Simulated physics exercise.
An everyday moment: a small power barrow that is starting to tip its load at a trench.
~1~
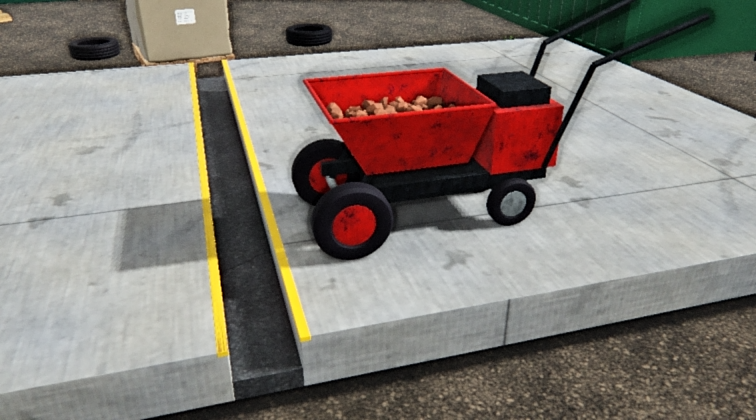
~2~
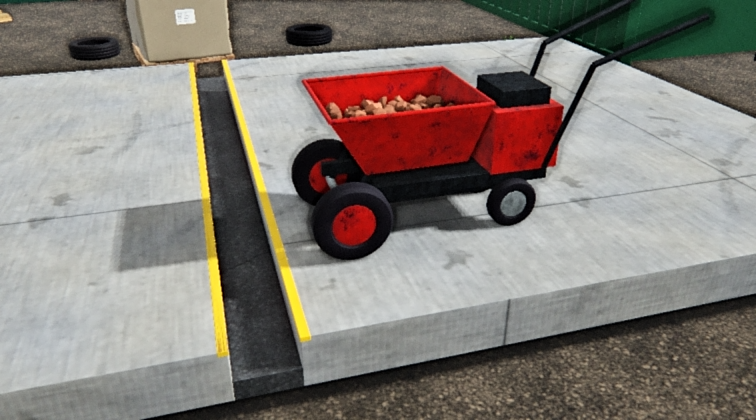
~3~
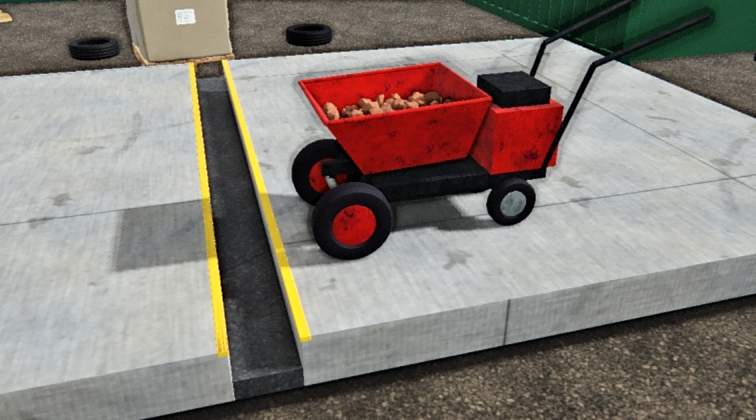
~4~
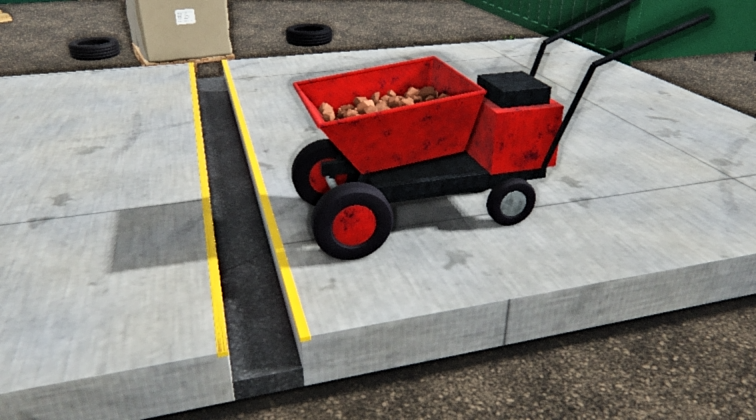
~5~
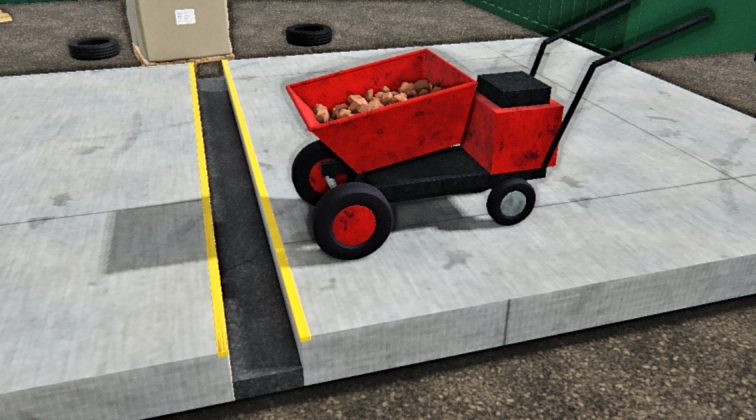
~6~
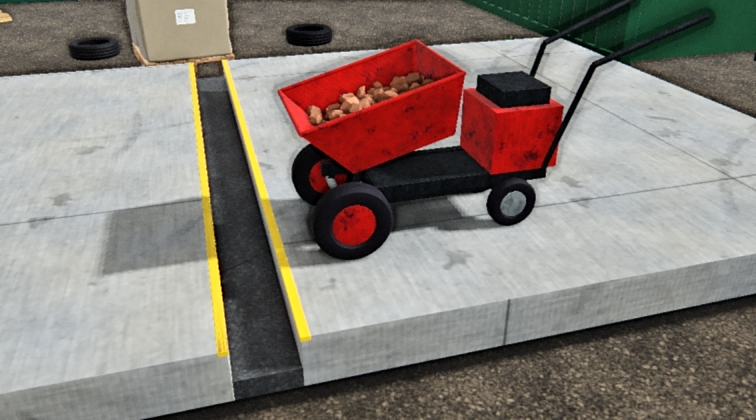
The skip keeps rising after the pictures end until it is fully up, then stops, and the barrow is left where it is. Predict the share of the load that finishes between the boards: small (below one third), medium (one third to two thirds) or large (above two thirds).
The share is medium, from one third to two thirds.
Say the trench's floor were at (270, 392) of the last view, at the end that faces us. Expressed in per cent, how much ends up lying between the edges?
The share would be roughly 50 per cent.
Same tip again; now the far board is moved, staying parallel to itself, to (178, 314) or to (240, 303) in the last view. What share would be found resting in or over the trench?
90 and 30 percent.
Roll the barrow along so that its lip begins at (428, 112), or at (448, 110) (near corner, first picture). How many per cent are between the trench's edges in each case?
Roughly 40 per cent at the first spot and 20 per cent at the second.
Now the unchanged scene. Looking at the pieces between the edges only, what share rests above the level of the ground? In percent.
Roughly 5 %.
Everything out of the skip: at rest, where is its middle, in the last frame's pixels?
The centre comes to rest close to (222, 249).
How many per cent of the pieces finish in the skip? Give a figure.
Roughly 0 in a hundred.
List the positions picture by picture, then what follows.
Lip of the skip near (332, 122), level; top of the load near (394, 117), lumps of rubble; first edge of the trench near (293, 294); far edge near (218, 307), the trench over half as wide as the skip, and about half as deep as wide, in the first frame.
Lip of the skip near (330, 123), level; top of the load near (393, 116), in the second frame.
Lip of the skip near (326, 124), tipped barely; top of the load near (390, 114), in the third frame.
Lip of the skip near (319, 126), tipped a little; top of the load near (407, 105), in the fourth frame.
Lip of the skip near (311, 130), tipped a little; top of the load near (401, 101), in the fifth frame.
Lip of the skip near (301, 135), tipped clearly; top of the load near (400, 99); first edge of the trench near (293, 294); far edge near (218, 307), in the sixth frame.
Shortly afterwards, skip tipped steeply; the whole lot in the skip.
Next, skip tipped right over; all but a few in the skip; only a few in or heaped over the trench; only a few beyond it; a little falling.
Some moments later, skip tipped right over; near a quarter in the skip; near a quarter in or heaped over the trench; near half beyond it.
In the end, skip tipped right over; only a few in the skip; near half in or heaped over the trench; near half beyond it.
